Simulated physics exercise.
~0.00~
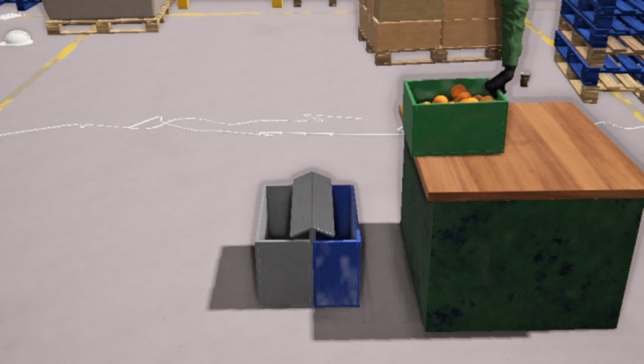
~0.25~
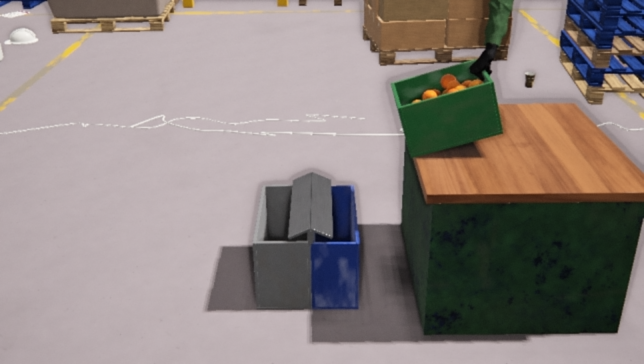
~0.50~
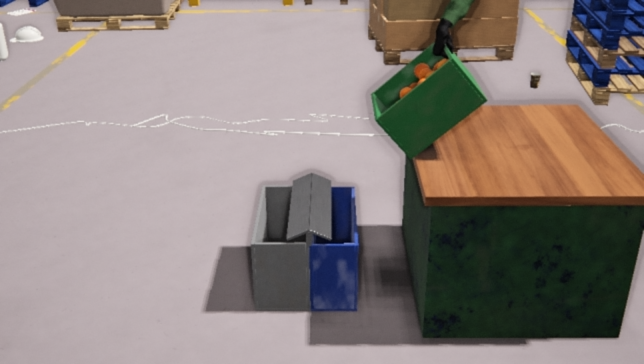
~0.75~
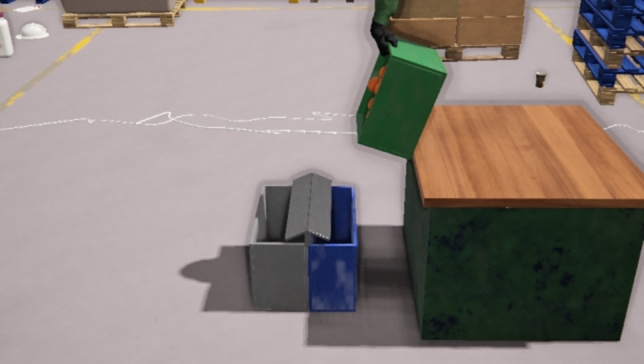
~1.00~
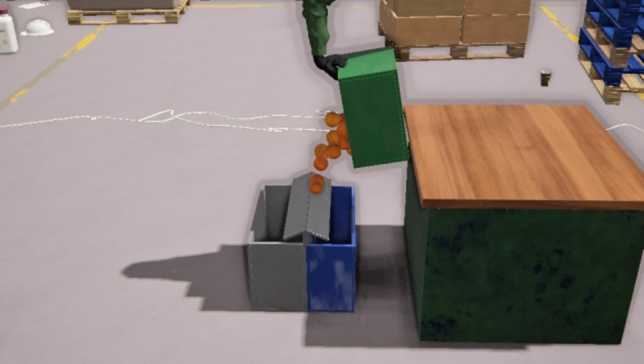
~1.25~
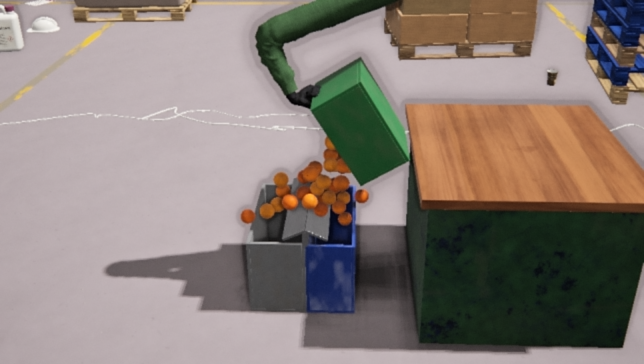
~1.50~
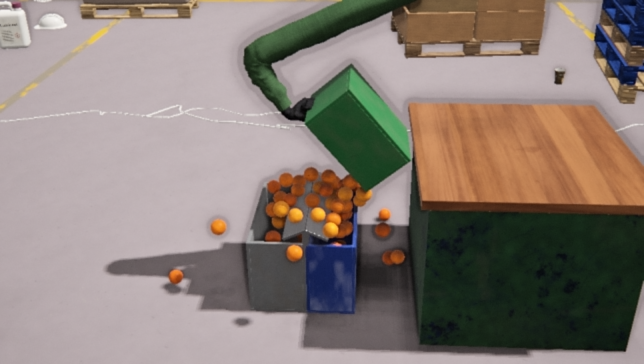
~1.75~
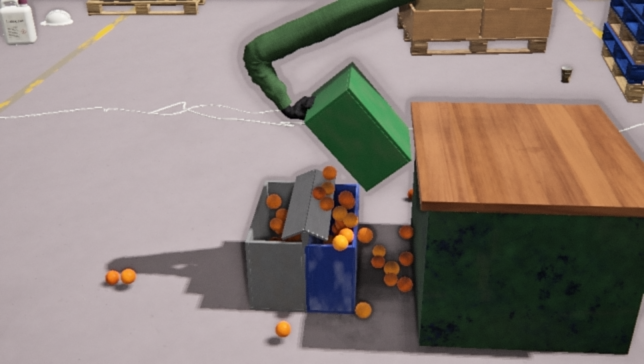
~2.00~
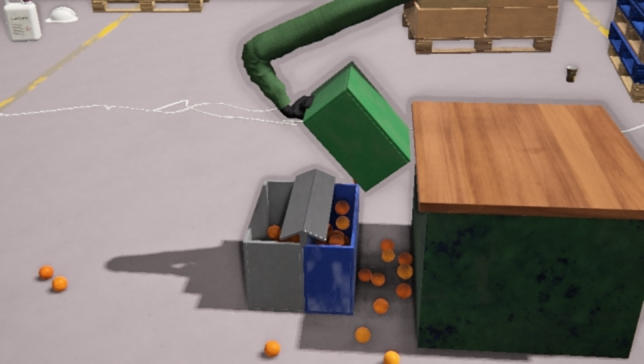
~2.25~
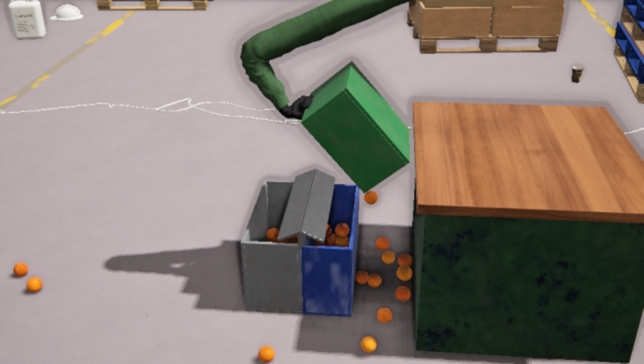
Green-sleeved arm tipping a green box of oranges off a wooden bench top into blue and grey bins, several scattering across the floor.
